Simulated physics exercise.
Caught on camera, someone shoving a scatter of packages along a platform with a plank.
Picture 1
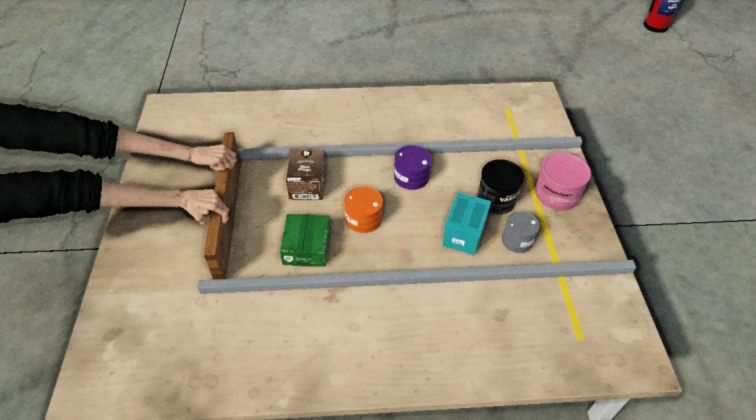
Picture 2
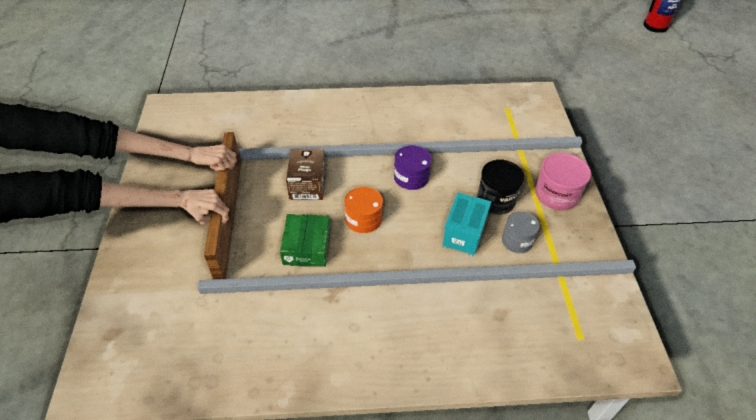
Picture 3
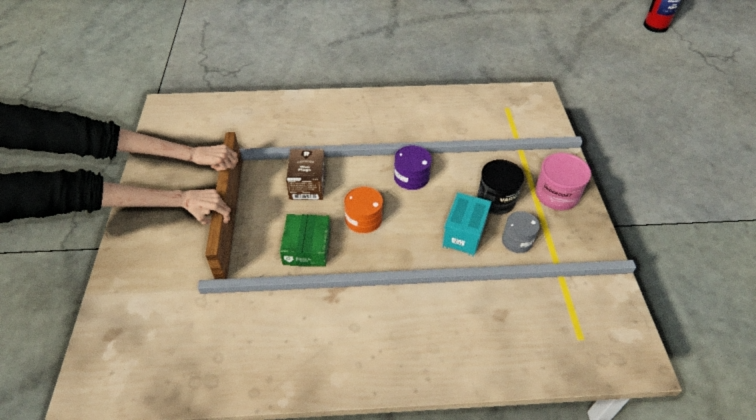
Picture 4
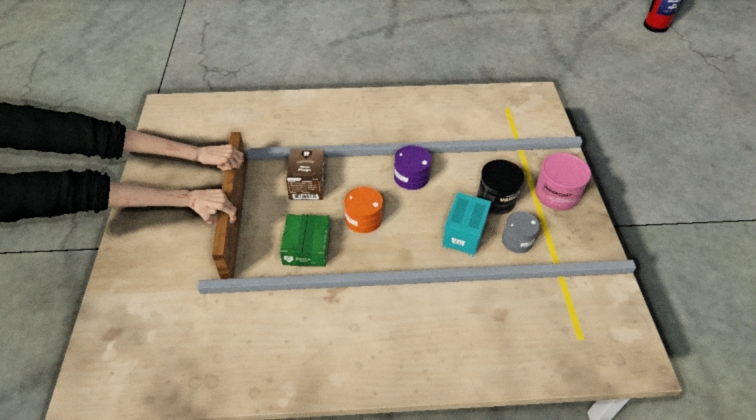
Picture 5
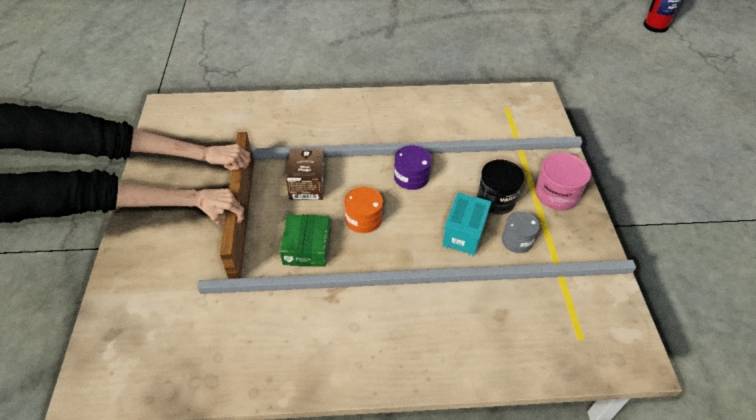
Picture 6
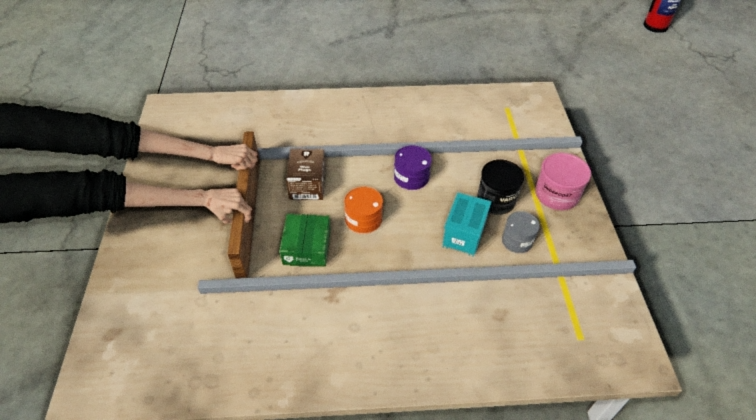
On a wooden tabletop between two grey rails, two hands grip a brown plank at the left, with boxes and round containers scattered to its right and a yellow line crossing beyond. The hands slide the plank slowly a short way right, narrowing the gap to the brown and green boxes, while every package stays still.
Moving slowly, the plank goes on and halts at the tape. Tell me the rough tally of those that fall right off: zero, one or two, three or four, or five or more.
Tally: One or two.
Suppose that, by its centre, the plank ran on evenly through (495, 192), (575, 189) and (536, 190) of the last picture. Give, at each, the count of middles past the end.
The numbers past the end are 0, 5 and 2.
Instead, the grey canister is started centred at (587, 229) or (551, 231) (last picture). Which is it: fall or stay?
Lab note: Grey canister, try one goes down; try two goes down.
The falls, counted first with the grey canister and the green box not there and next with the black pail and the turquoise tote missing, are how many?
I'd say 1 the first time and 0 the second time.
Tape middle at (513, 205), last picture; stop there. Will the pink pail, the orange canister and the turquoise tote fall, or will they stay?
The pink pail tumbles off; the orange canister does not fall; the turquoise tote survives.
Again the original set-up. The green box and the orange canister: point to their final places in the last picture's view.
About (572, 229), and about (559, 195).
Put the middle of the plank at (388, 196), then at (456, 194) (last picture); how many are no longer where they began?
First 4, then 7.
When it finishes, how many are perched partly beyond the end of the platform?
Expected count: 3.
A little later, none off yet; pink pail at rest near (562, 182); grey canister at rest near (520, 232); black pail at rest near (500, 187).
When it is over, the number that fall off is one or two; down, grey canister and pink pail.
